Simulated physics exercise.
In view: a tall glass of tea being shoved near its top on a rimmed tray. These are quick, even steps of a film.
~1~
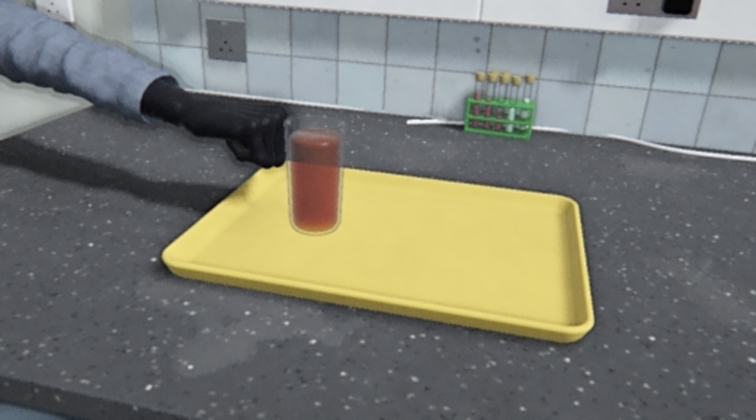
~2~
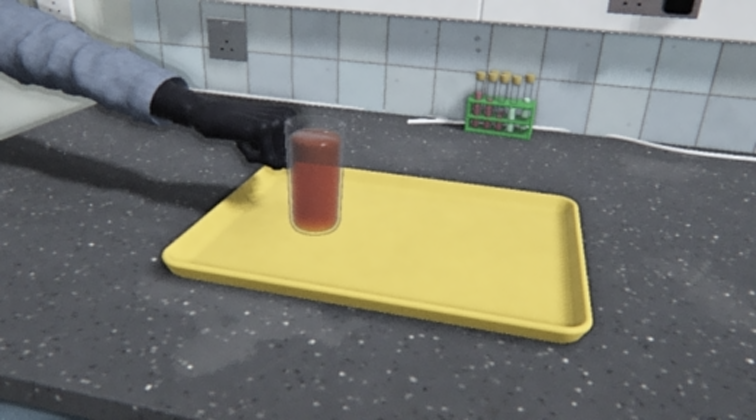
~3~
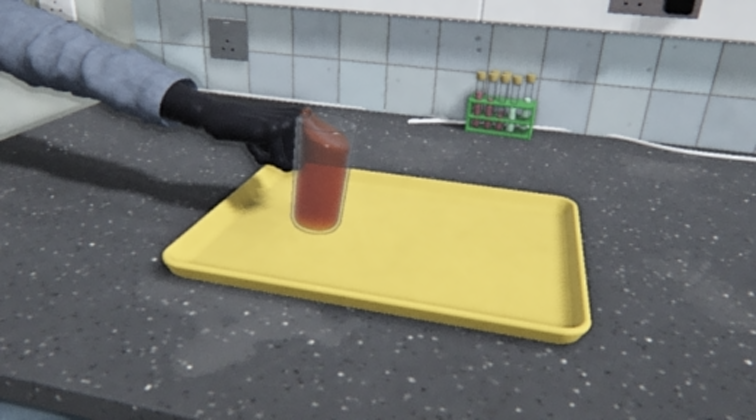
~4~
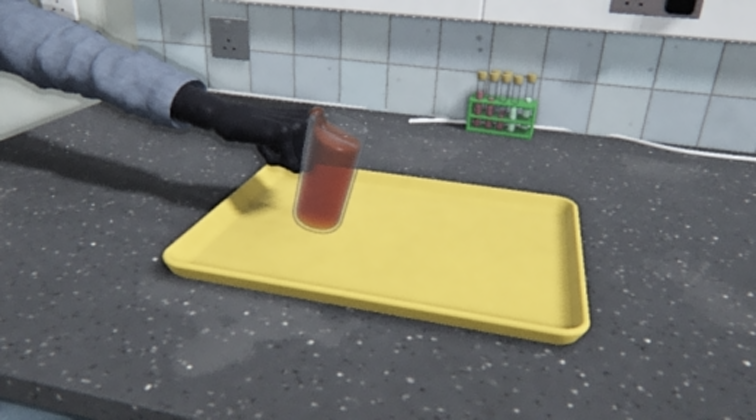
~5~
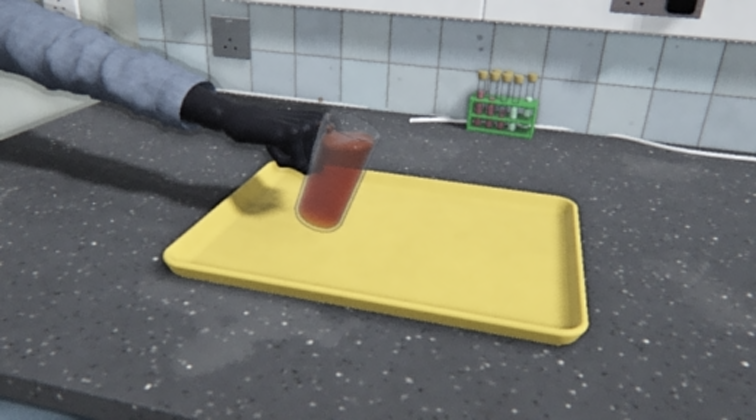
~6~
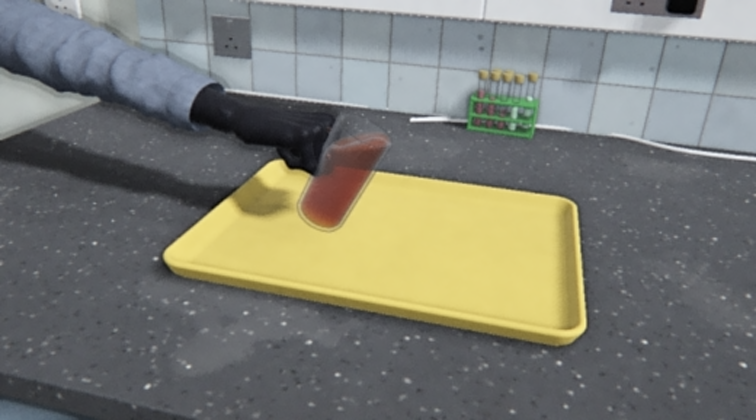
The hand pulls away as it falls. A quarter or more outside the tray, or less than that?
As it turns out, a quarter and more lands beyond the tray.
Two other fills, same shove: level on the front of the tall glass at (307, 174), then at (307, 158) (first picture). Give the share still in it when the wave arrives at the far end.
Roughly 70 per cent, and 75 per cent.
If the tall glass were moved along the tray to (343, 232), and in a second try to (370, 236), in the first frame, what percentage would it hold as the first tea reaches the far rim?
About 70 and 80 per cent.
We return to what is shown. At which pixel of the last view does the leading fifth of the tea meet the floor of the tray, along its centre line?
Roughly at (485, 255).
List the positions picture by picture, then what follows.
The first frame shows tilt 0°; right rim (343, 127); surface from (293, 131) to (342, 137); the tray's far rim is at (581, 254); the tray is clear ahead.
The second frame shows tilt 0°; right rim (343, 127); surface from (293, 132) to (342, 137).
The third frame shows tilt 6°; right rim (354, 130); surface from (304, 116) to (352, 142); 1 per cent is over the edge.
The fourth frame shows tilt 12°; right rim (366, 134); surface from (315, 124) to (362, 143); 1 per cent is over the edge.
The fifth frame shows tilt 19°; right rim (378, 140); surface from (321, 143) to (376, 138).
The sixth frame shows tilt 26°; right rim (390, 147); surface from (326, 153) to (391, 141); 1 per cent is over the edge.
A moment on, the tall glass lies on its side and 99 per cent is in the glass, 1 on the tray and 0 above or beyond its rim.
Next, the tall glass lies on its side and 59 per cent is in the glass, 32 on the tray and 9 above or beyond its rim.
Then the tall glass lies on its side and 37 per cent is in the glass, 37 on the tray and 26 above or beyond its rim.
Later the tall glass lies on its side and 21 per cent is in the glass, 43 on the tray and 36 above or beyond its rim.
In the end 64 per cent is held by tray and glass, 36 is off the tray.
